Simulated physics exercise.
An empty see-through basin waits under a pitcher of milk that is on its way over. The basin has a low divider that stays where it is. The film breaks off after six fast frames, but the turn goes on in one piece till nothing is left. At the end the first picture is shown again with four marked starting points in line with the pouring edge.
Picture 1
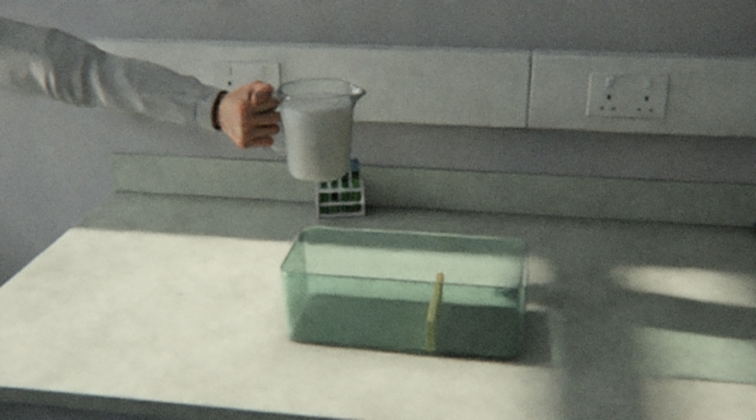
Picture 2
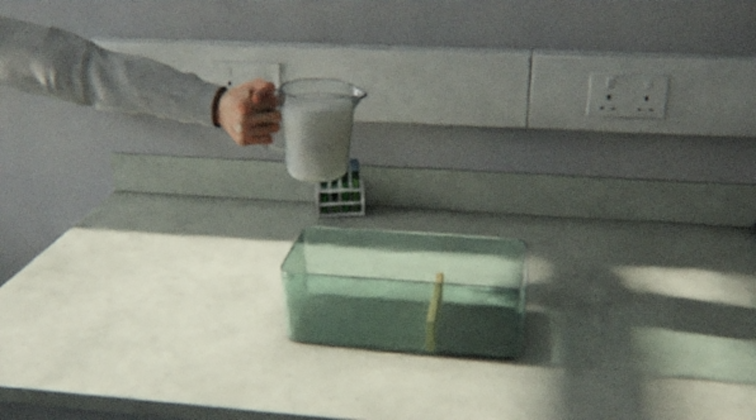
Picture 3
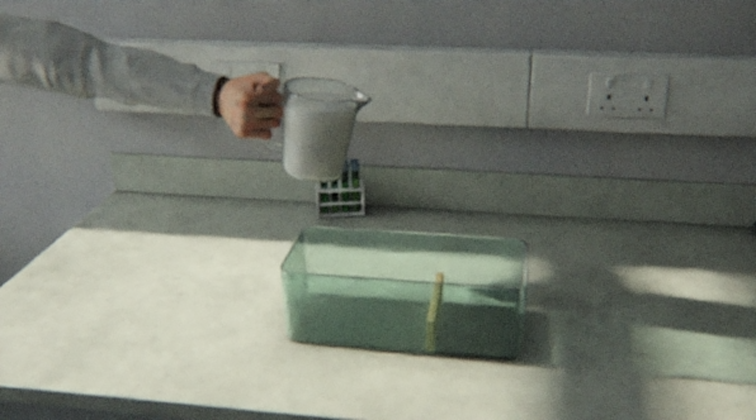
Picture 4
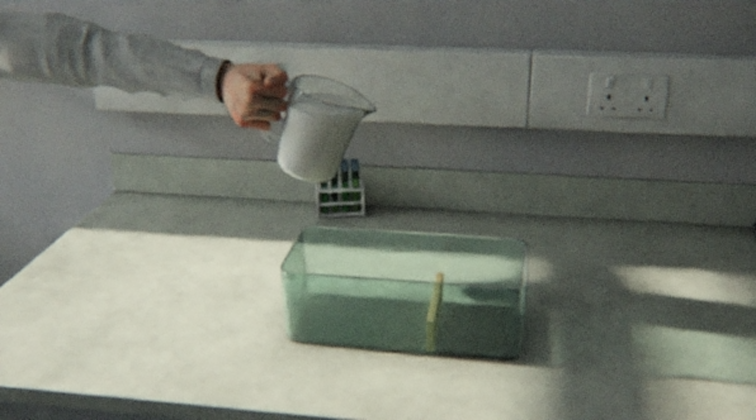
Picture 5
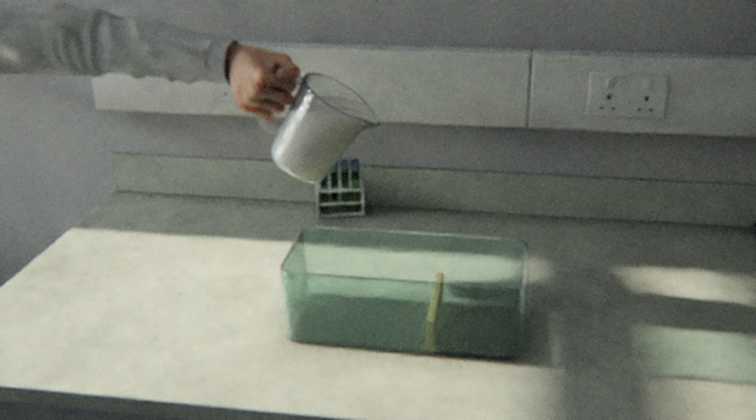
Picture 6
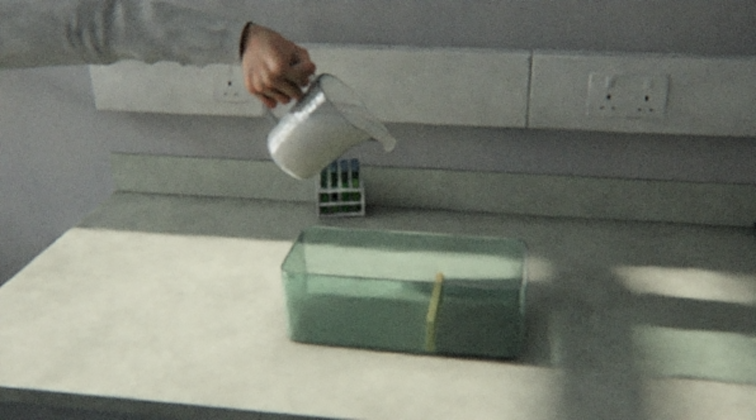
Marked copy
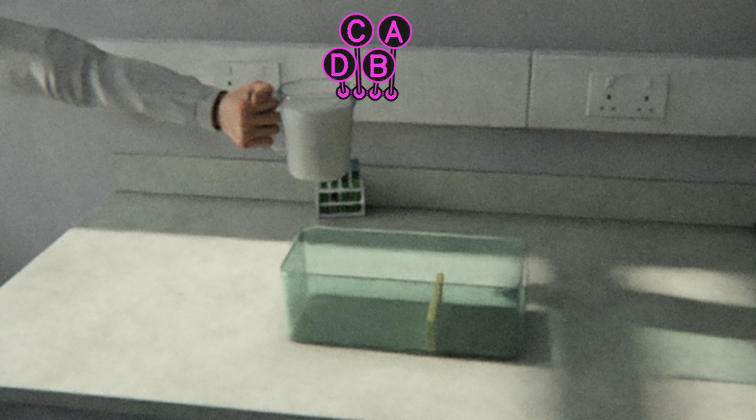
A hand tips a clear pitcher rightward above a see-through basin until milk reaches the spout.
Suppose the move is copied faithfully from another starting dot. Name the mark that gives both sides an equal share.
A works best here.
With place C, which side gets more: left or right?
The left one.
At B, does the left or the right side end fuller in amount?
The left one.
In magenta, A at (391, 93); B at (375, 93); C at (359, 92); D at (343, 92).
With A, about 54 % ends left of the wall and 44 % right of it; 3 % is lost outside.
With B, about 73 % ends left of the wall and 20 % right of it; 7 % is lost outside.
With C, about 87 % ends left of the wall and 5 % right of it; 7 % is lost outside.
With D, about 90 % ends left of the wall and 6 % right of it; 4 % is lost outside.
